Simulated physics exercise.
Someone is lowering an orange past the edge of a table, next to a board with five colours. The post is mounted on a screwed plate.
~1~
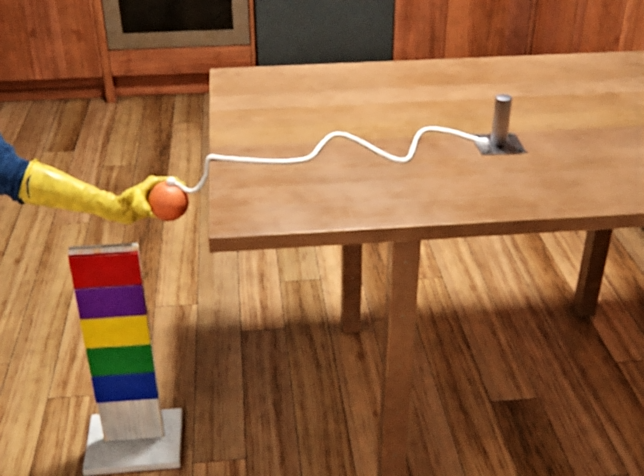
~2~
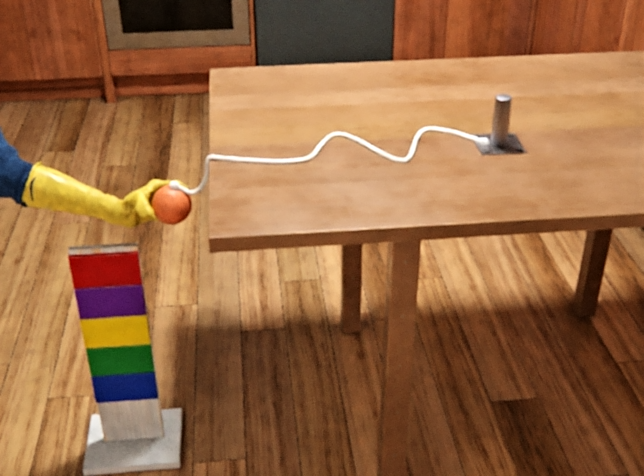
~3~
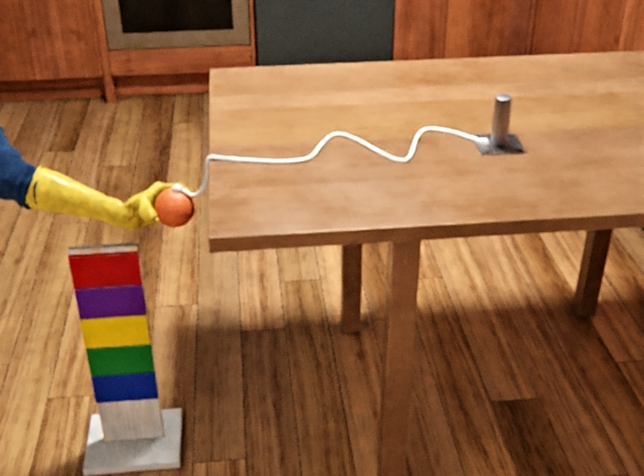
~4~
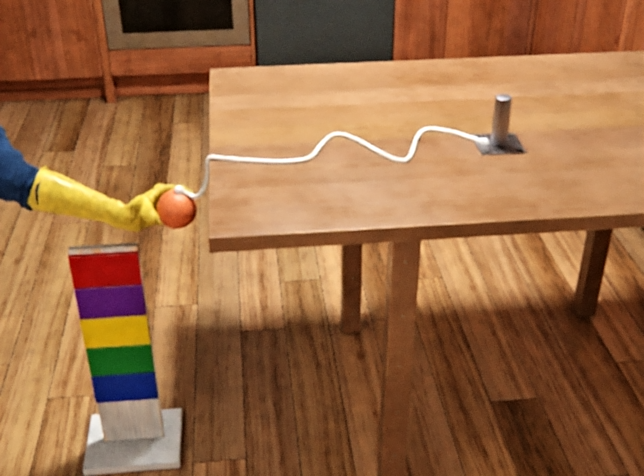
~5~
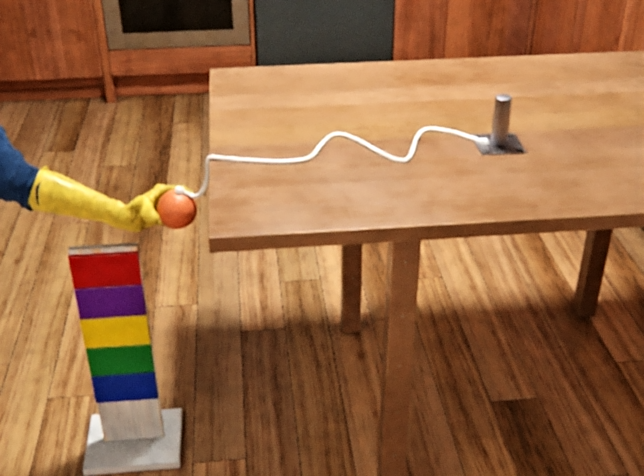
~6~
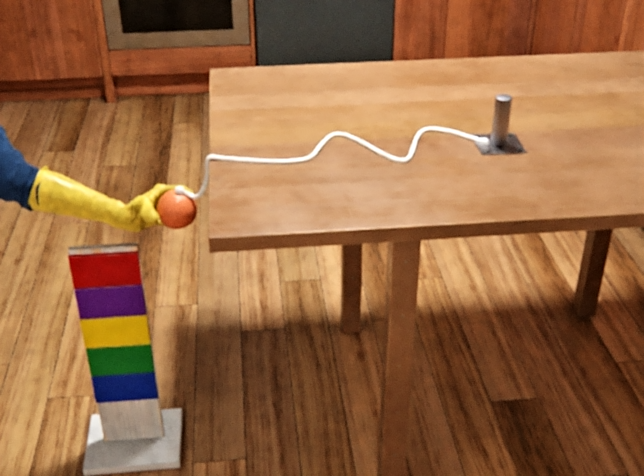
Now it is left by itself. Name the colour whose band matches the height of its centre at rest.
That would be yellow.
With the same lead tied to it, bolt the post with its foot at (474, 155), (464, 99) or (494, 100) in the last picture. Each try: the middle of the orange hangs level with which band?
Going case by case, it's green, yellow and finally purple.
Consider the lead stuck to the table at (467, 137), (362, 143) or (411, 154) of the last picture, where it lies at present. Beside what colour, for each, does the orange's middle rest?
Yellow, then red, then purple.
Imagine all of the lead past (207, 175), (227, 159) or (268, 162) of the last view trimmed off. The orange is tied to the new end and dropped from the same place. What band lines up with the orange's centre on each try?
Try 1 - purple; try 2 - red; try 3 - higher than all five.
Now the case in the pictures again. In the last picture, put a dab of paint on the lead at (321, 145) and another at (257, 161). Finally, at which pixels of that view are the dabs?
One ends up around (219, 156), the other around (210, 224).
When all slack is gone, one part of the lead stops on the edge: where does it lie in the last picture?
That would be the bit at (317, 151).
A little later, orange near (235, 320); level with yellow.
Next, orange near (203, 326); level with yellow.
When it is over, orange near (217, 329); level with yellow. The lead holds its middle at yellow.
